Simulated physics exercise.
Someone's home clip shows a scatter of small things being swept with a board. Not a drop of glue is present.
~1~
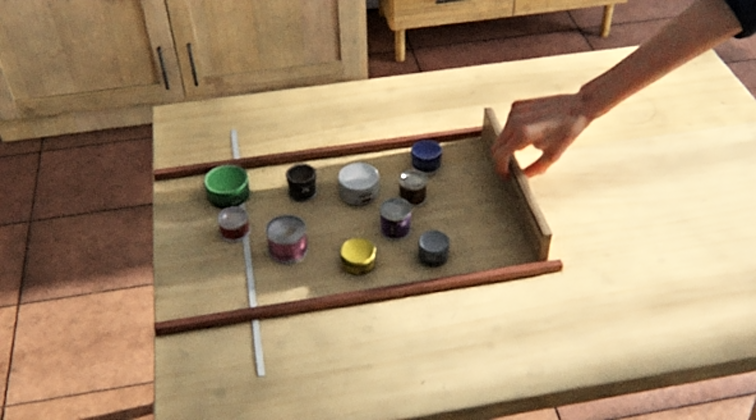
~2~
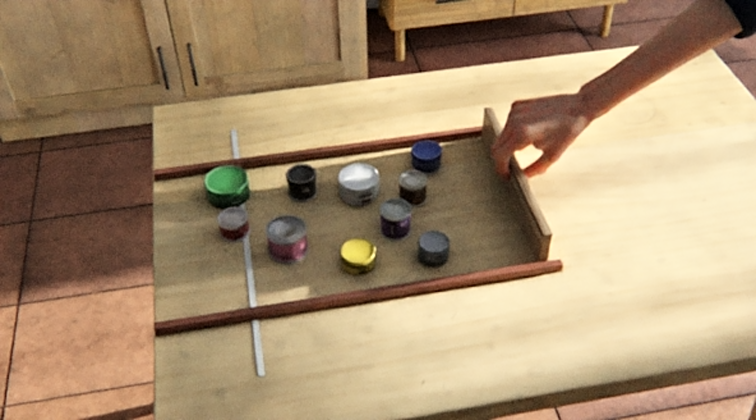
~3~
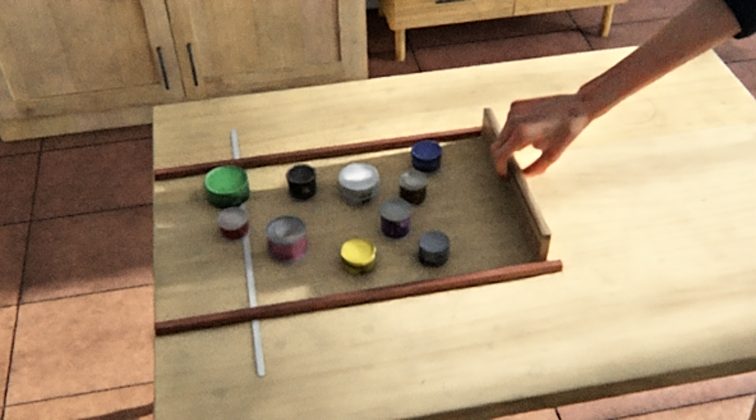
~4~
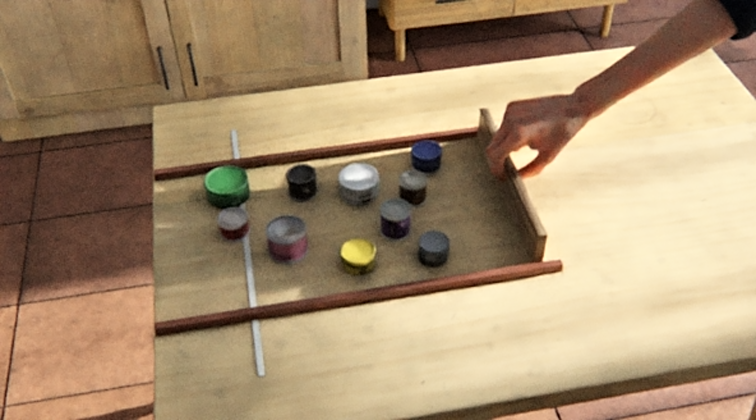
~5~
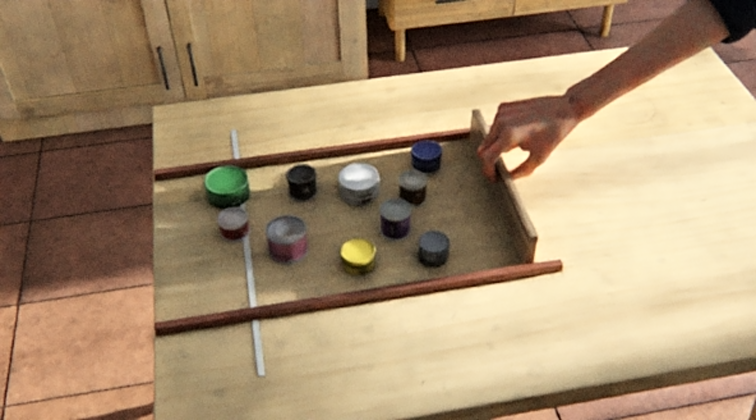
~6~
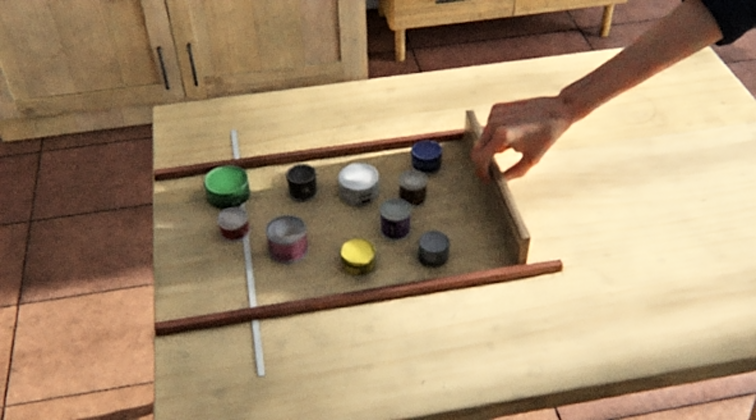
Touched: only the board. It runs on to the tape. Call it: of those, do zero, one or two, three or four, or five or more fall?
Zero fall.
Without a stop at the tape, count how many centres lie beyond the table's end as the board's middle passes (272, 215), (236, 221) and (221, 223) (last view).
First 0, next 0, last 1.
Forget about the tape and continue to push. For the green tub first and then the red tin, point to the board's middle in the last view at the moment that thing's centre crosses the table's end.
The middle is at (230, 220) when it's the green tub, and at (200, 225) when it's the red tin.
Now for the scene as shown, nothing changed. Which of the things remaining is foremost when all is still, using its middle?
It is the green tub.
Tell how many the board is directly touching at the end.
5 in contact.
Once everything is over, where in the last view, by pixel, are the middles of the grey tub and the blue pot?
In the last picture they sit at about (236, 290) and about (223, 178).
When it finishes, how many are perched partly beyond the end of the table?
You'd get 1.
Early on, none off yet; green tub at rest near (227, 187); red tin at rest near (234, 225); pink pot at rest near (287, 239).
Finally, the number that fall off is zero.
